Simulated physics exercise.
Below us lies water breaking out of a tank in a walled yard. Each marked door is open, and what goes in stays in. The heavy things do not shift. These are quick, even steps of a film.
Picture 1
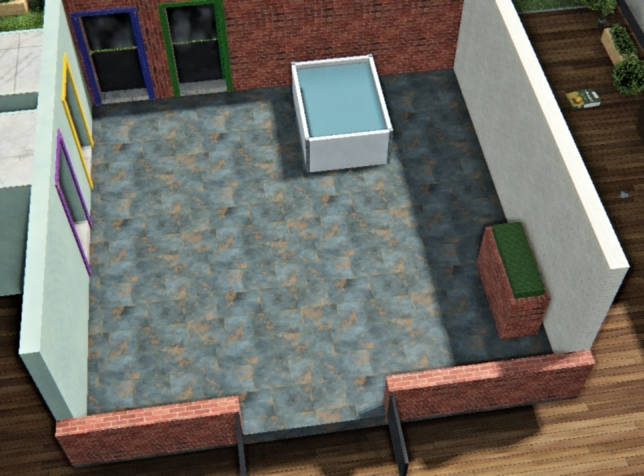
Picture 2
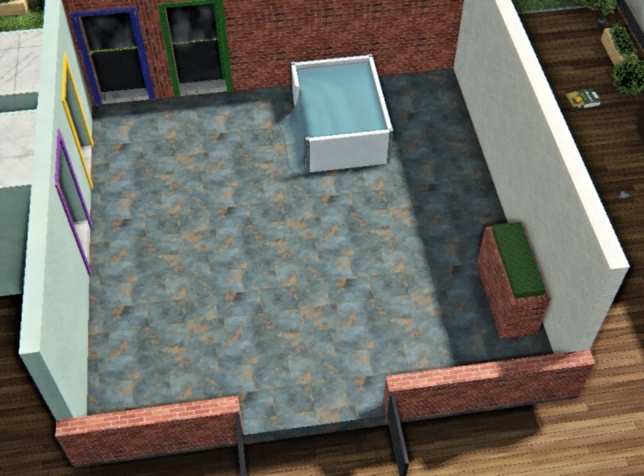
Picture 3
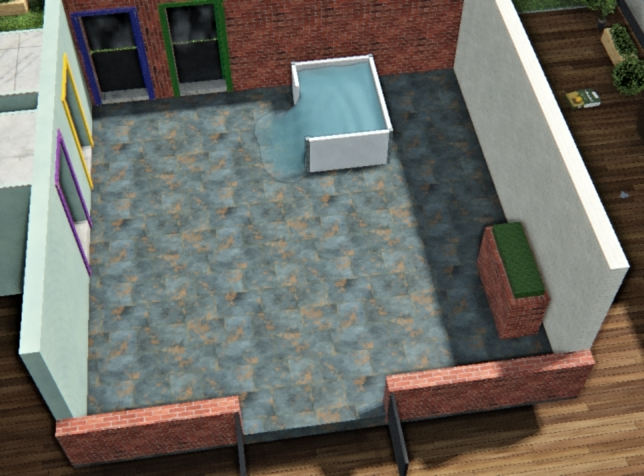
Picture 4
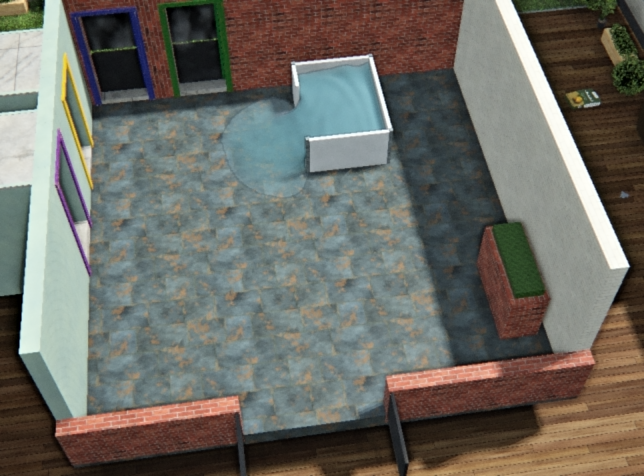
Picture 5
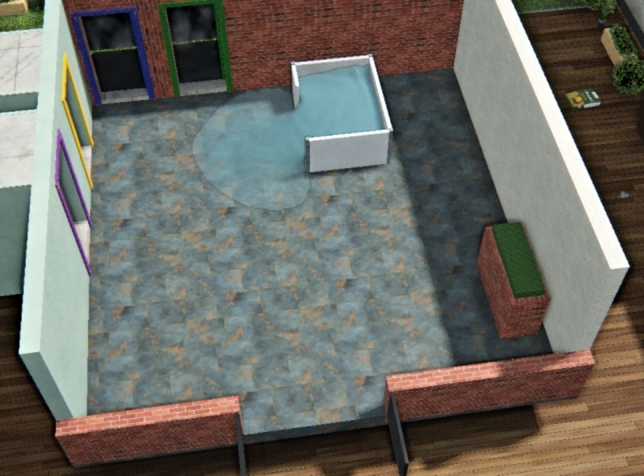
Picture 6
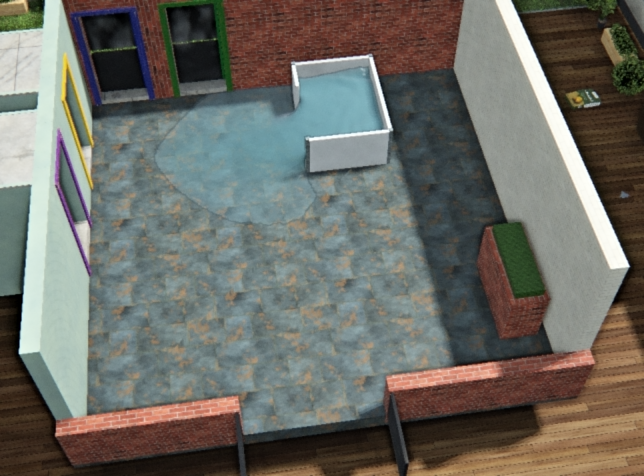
Water pours from a gap in the white tank and spreads left across the floor.
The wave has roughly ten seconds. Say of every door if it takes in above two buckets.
One by one: The purple door admits no more than that; the blue door lets in a lot; the green door admits no more than that; the yellow door lets in a lot.
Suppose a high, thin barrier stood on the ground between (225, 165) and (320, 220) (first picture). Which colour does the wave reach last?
That is the one in purple.
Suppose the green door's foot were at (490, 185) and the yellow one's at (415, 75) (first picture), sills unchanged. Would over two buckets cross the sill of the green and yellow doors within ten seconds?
Then: Green door lets less in; yellow door holds.
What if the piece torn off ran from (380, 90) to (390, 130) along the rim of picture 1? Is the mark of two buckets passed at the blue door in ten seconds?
My reading: Blue keeps below it.
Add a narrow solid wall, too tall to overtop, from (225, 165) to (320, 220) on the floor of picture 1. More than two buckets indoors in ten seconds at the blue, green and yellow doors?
One by one: The blue one lets more in, the green one lets more in, the yellow one lets more in.
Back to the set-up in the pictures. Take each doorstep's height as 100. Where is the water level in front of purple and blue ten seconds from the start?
In turn 20 and 40 per cent.
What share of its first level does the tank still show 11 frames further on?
Close to 34 %.
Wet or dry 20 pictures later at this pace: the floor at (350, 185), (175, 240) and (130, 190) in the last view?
In that order: Dry, wet, flooded.
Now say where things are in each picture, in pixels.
Still water in the open tank at (340, 99), in the first frame.
The front is at (288, 117), out from the gap at (304, 132), in the second frame.
Water pours out at (304, 134) and has run to (269, 117), in the third frame.
Water pours out at (305, 135) and has run to (226, 138), in the fourth frame.
The front is at (197, 141), out from the gap at (305, 136), in the fifth frame.
Water pours out at (305, 135) and has run to (162, 149), in the sixth frame.
A moment on, water covers 30 % of the floor; the purple door not reached, the blue door wet at the sill, nothing in, the green door wet at the sill, nothing in, the yellow door over two buckets in.
Next, water covers 35 % of the floor; the purple door wet at the sill, nothing in, the blue door under two buckets in, the green door wet at the sill, nothing in, the yellow door far over two buckets in.
Then, water covers 40 % of the floor; the purple door wet at the sill, nothing in, the blue door over two buckets in, the green door wet at the sill, nothing in, the yellow door far over two buckets in.
Later, water covers 55 % of the floor; the purple door wet at the sill, nothing in, the blue door over two buckets in, the green door wet at the sill, nothing in, the yellow door far over two buckets in.
In the end, water covers 75 % of the floor; the purple door wet at the sill, nothing in, the blue door over two buckets in, the green door wet at the sill, nothing in, the yellow door far over two buckets in.
